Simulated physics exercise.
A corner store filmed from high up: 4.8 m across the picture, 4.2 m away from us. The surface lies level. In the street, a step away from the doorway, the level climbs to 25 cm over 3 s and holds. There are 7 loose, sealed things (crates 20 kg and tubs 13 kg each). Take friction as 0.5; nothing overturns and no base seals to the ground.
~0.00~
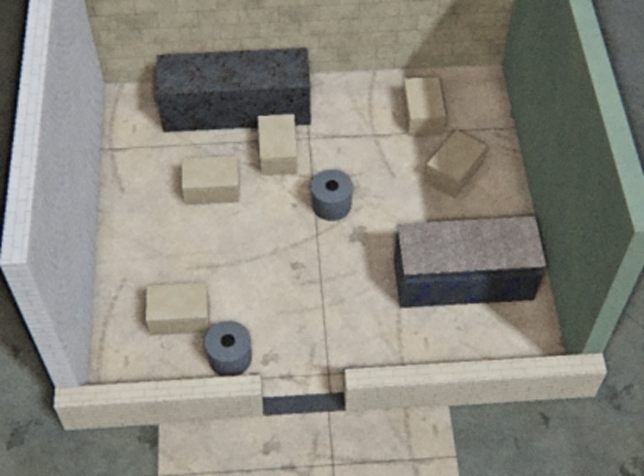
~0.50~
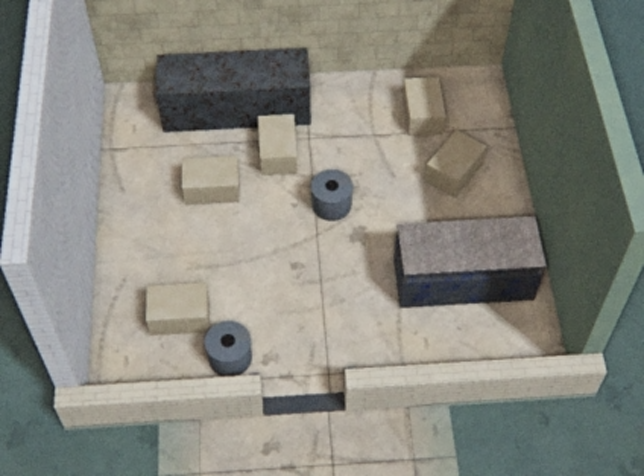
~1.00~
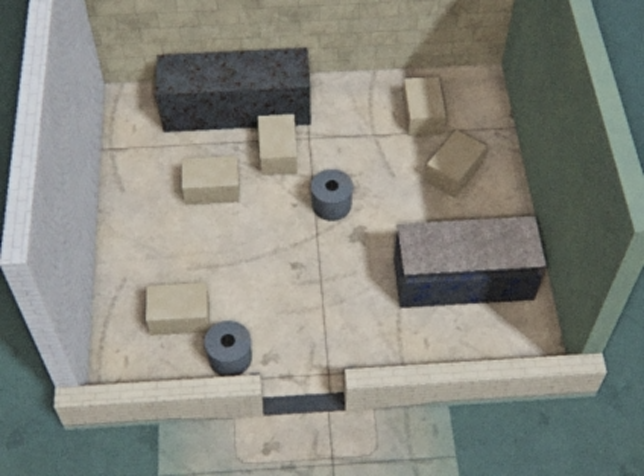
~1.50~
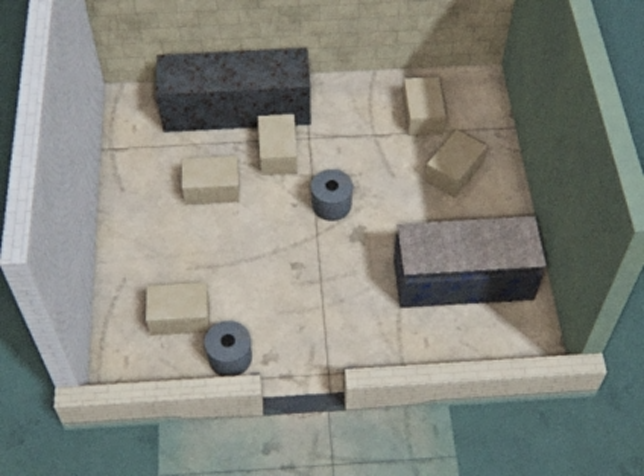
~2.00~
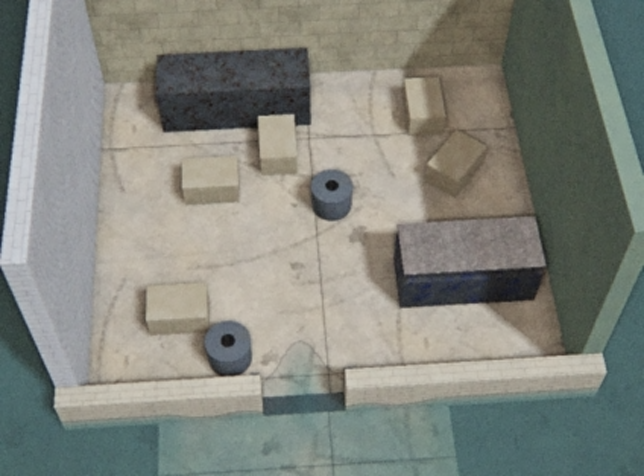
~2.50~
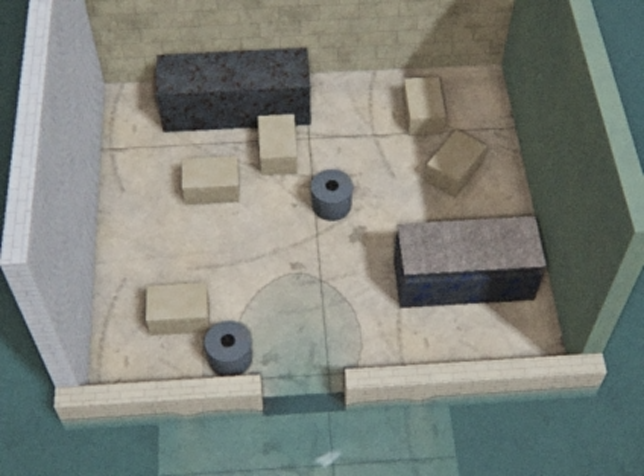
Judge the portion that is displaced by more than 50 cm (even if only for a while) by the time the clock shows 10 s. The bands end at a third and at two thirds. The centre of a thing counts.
Share: From one to two thirds.
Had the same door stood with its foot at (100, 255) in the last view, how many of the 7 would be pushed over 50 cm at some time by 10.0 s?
Then 1.
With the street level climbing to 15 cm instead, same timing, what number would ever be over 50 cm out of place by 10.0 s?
Then 0.
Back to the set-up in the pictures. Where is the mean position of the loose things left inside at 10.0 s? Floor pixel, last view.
Around (319, 185).
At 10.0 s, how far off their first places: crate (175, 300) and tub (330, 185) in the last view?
In that order: 0 cm, 200 cm.
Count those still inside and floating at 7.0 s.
1 of them.
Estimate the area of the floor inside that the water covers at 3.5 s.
About 5.0 m2.
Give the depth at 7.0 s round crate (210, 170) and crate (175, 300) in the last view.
Roughly 6 and 2 cm.
After 3.5 s 0 of 7 are over 50 cm from their spots; 0 afloat.
After 4.5 s 0 of 7 are over 50 cm from their spots; 0 afloat.
After 7.0 s 1 of 7 are over 50 cm from their spots; 1 afloat.
After 10.0 s 4 of 7 are over 50 cm from their spots, and 4 have been at some point; 4 afloat.
